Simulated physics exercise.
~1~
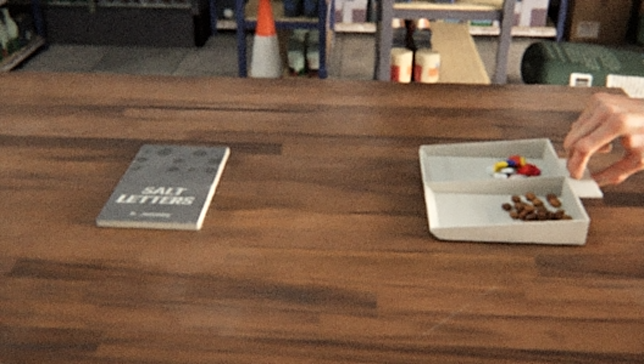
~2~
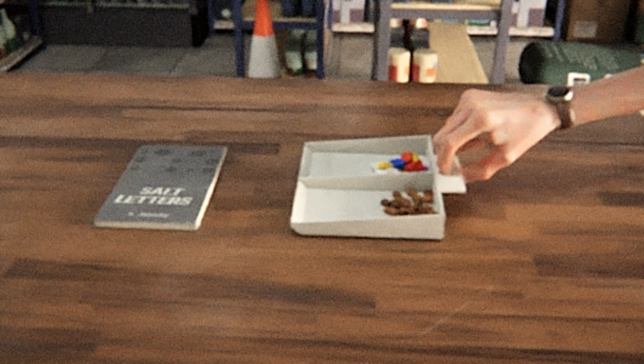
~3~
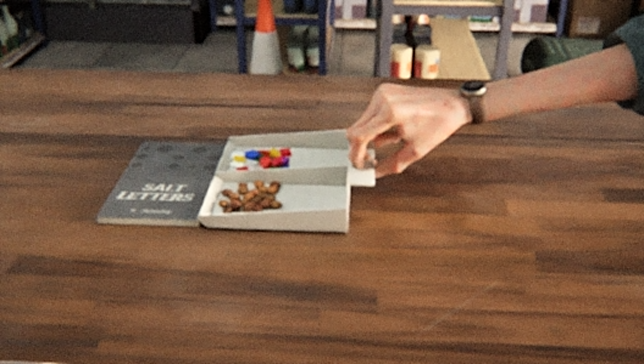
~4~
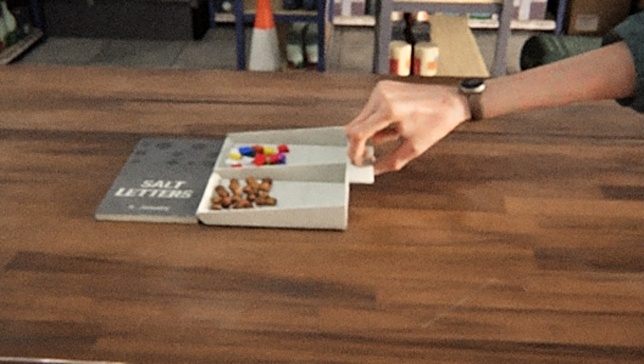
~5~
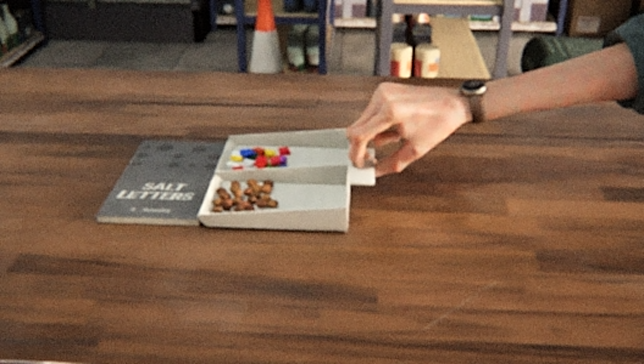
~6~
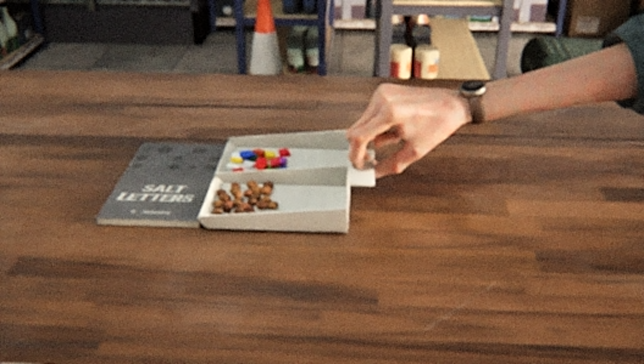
The video shows a hand sliding a divided white tray of small brown pieces and colourful pieces left across a wooden table until it meets a thin grey book, which stays put. Both groups shift towards the tray's left end and come to rest inside, the hand still holding the tray.
